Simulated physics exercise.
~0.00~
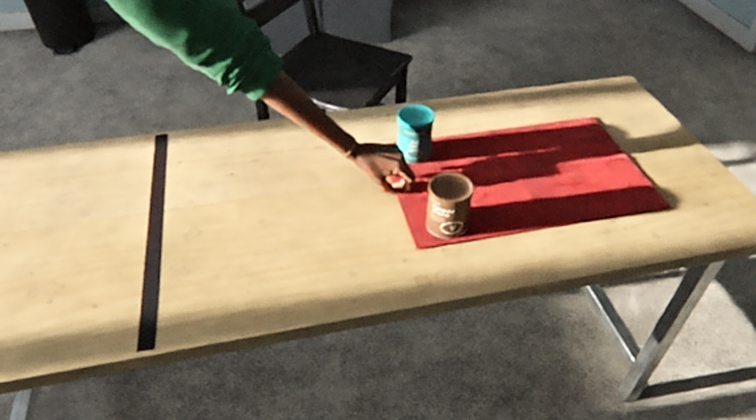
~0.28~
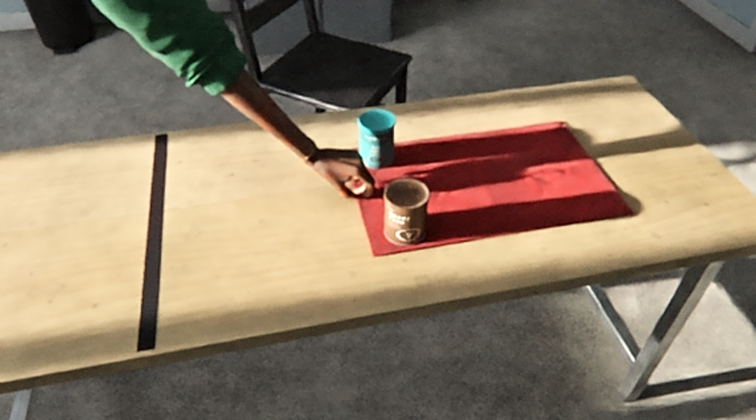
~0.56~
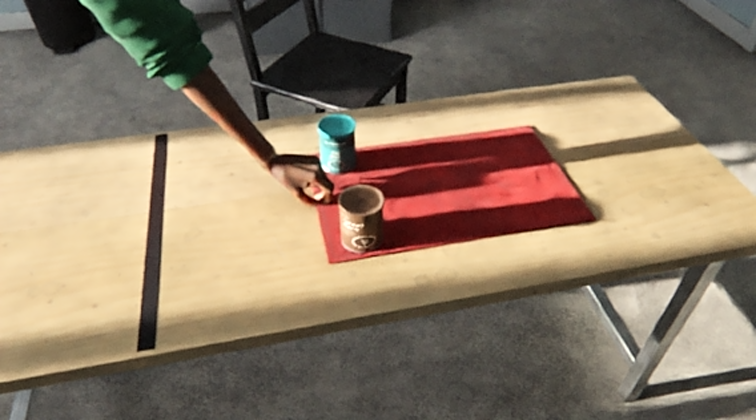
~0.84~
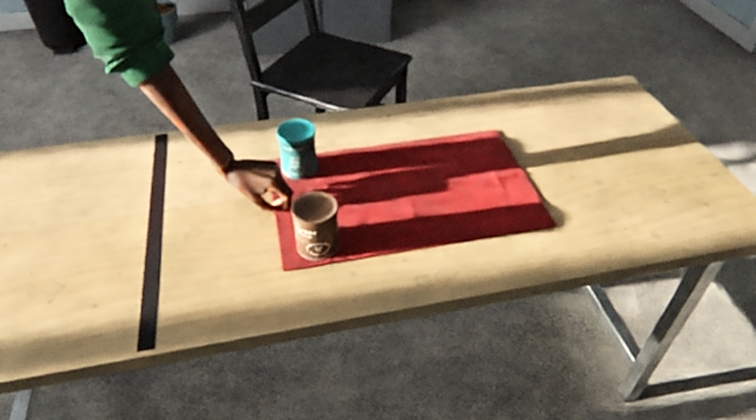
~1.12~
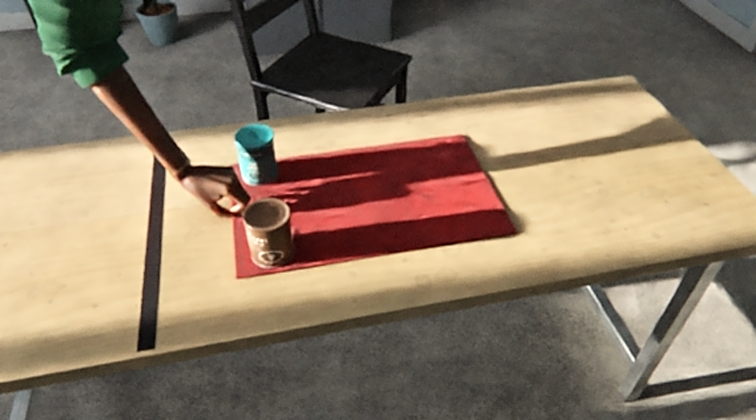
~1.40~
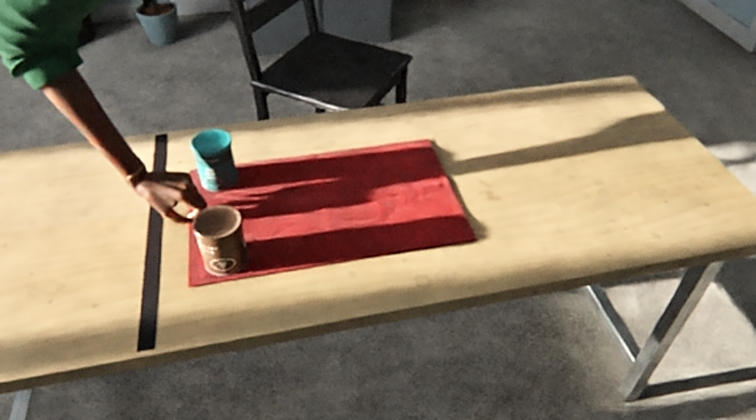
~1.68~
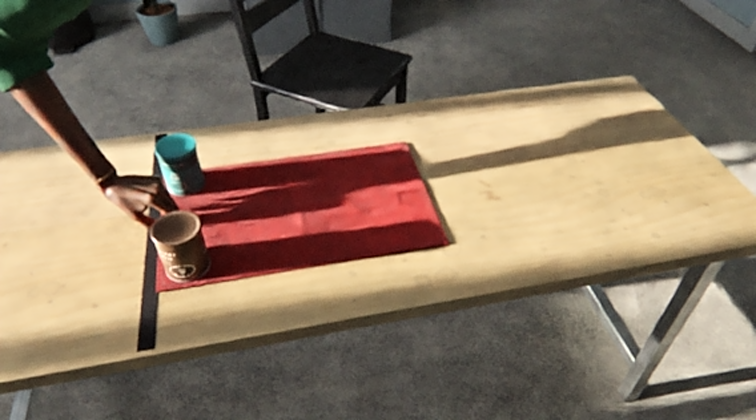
On a light wooden table, a hand at the end of a green sleeve pulled a red cloth steadily left, carrying a turquoise tin and a brown tin, until its edge reached the dark tape with both tins still standing on it.
